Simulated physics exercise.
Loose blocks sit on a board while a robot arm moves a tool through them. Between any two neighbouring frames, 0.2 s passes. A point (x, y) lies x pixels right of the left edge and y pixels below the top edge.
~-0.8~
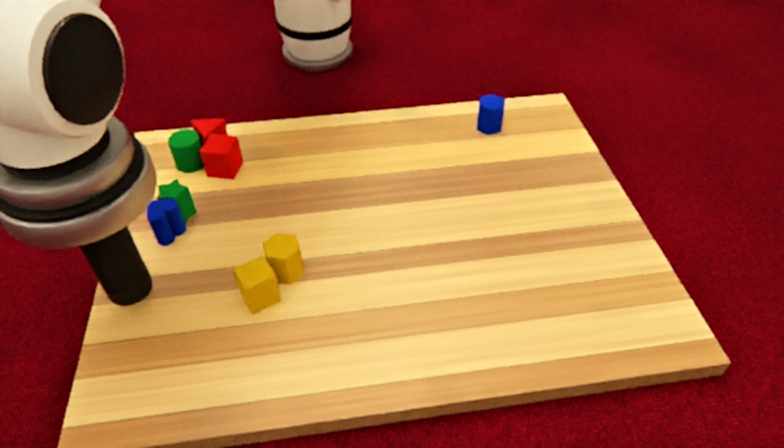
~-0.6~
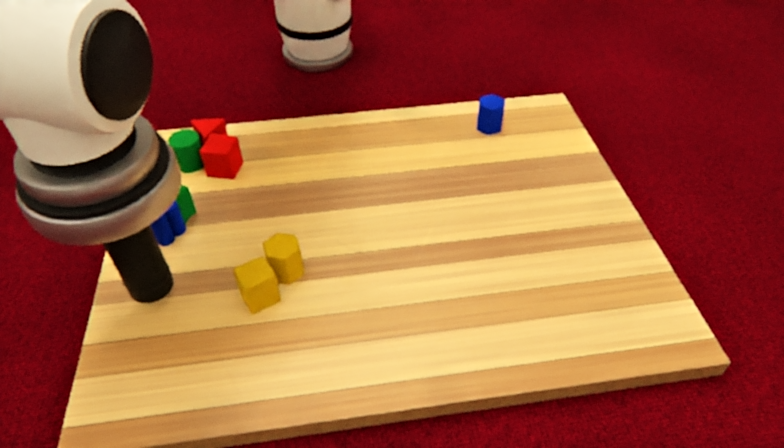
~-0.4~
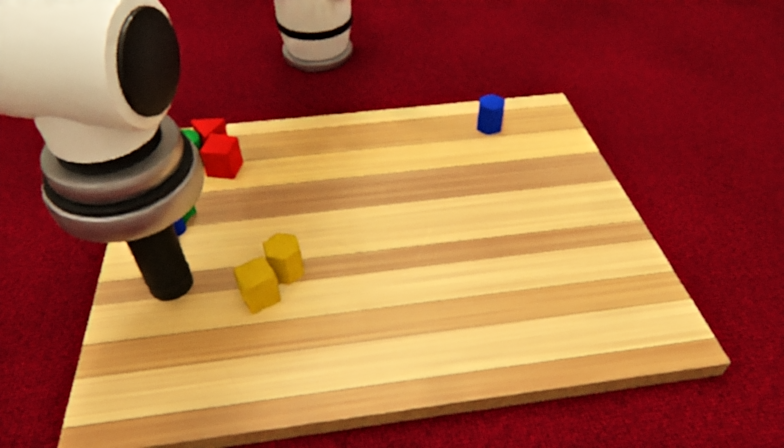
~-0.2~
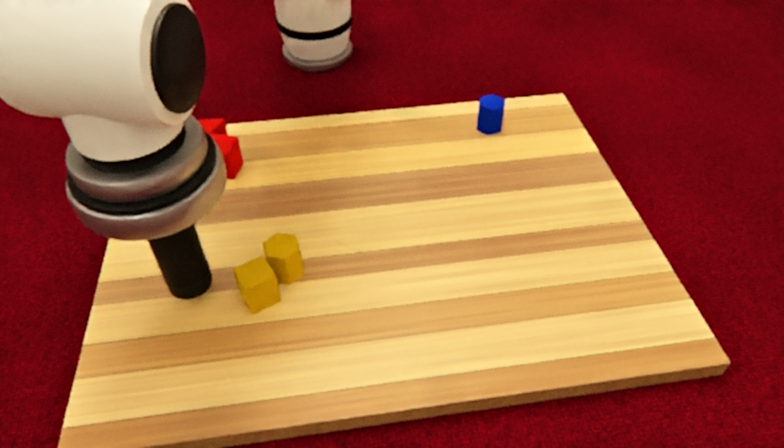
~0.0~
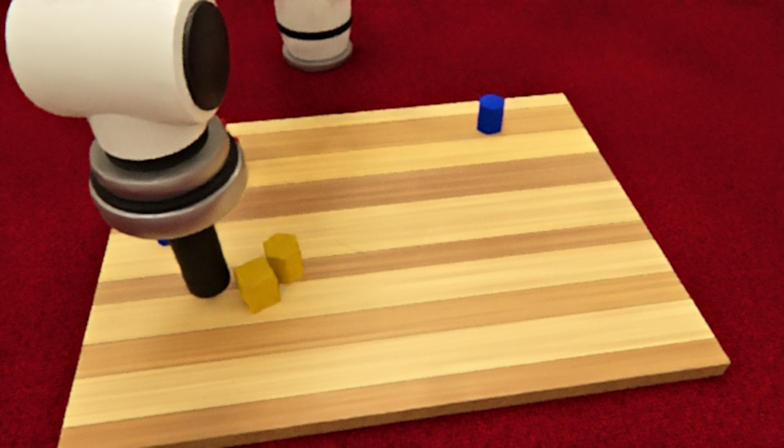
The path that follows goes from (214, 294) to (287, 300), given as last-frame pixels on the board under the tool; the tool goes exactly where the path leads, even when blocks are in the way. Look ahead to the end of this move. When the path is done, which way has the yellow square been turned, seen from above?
Looking down on the board, it turns clockwise.
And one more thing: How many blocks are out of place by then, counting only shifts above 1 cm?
Count: One.
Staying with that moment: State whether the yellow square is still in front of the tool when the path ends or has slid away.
I'm fairly sure the yellow square rides along ahead of the tool to the very end.
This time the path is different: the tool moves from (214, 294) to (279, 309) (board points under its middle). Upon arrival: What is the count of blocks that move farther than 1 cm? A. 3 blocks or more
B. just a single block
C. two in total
Choice B: Just a single block.
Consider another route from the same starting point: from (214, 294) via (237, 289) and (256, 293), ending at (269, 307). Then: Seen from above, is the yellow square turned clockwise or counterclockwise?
From the top, the block rotates clockwise.
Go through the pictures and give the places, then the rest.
In the first picture, tool's lower end at (131, 290); yellow square at (254, 272); yellow hexagon at (281, 245).
In the second picture, tool at (152, 287); blocks still.
In the third picture, tool at (172, 285); blocks still.
In the fourth picture, tool at (191, 284); blocks still.
In the fifth picture, tool at (209, 283); yellow square at (254, 272); yellow hexagon at (281, 245).
What follows on the original path. Halfway along, tool at (247, 285); yellow square at (285, 277); yellow hexagon at (286, 243), turned 15° anticlockwise.
At the end, tool at (284, 288); yellow square at (317, 284), turned 45° clockwise; yellow hexagon at (286, 243), turned 15° anticlockwise.
